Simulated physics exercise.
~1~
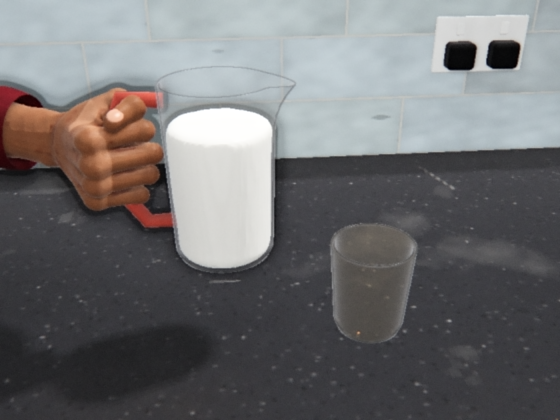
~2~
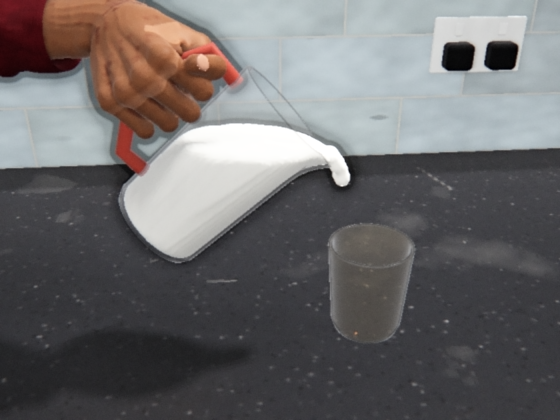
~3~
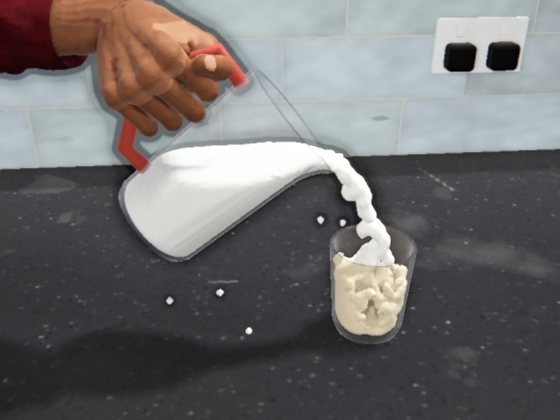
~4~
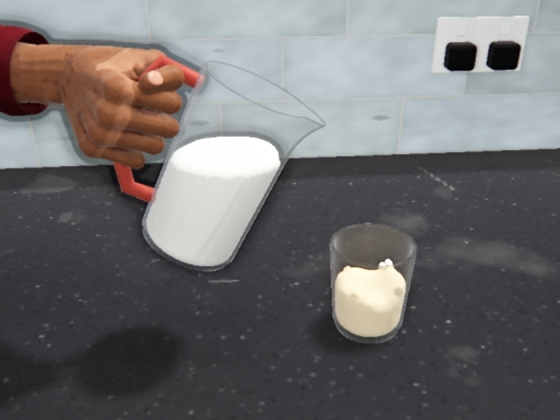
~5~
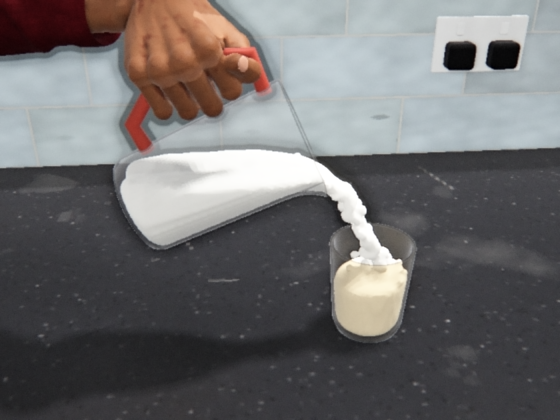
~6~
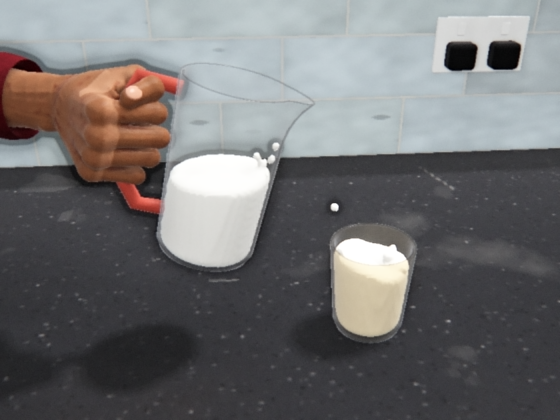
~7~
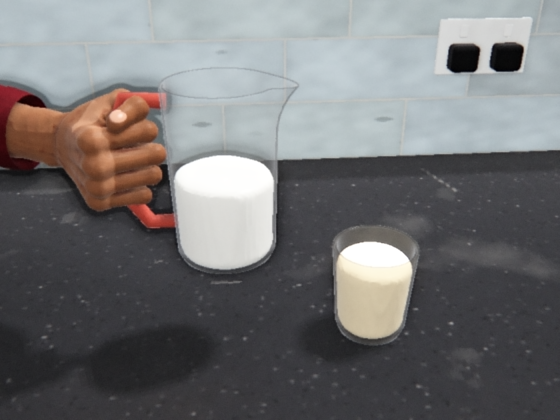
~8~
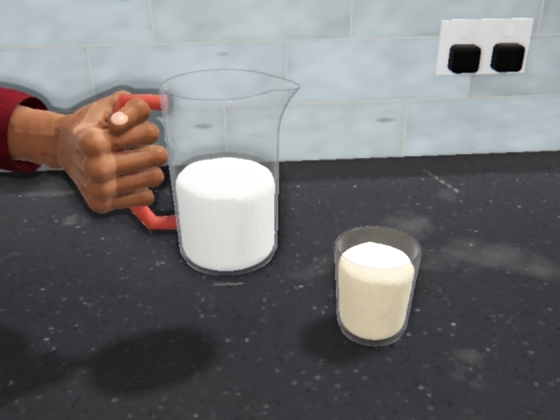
We see a hand tilt a clear jug of milk over an empty drinking glass on a dark counter, pour, ease back, then pour again with a few stray drops, before levelling the jug, leaving it about half full and the glass mostly filled.
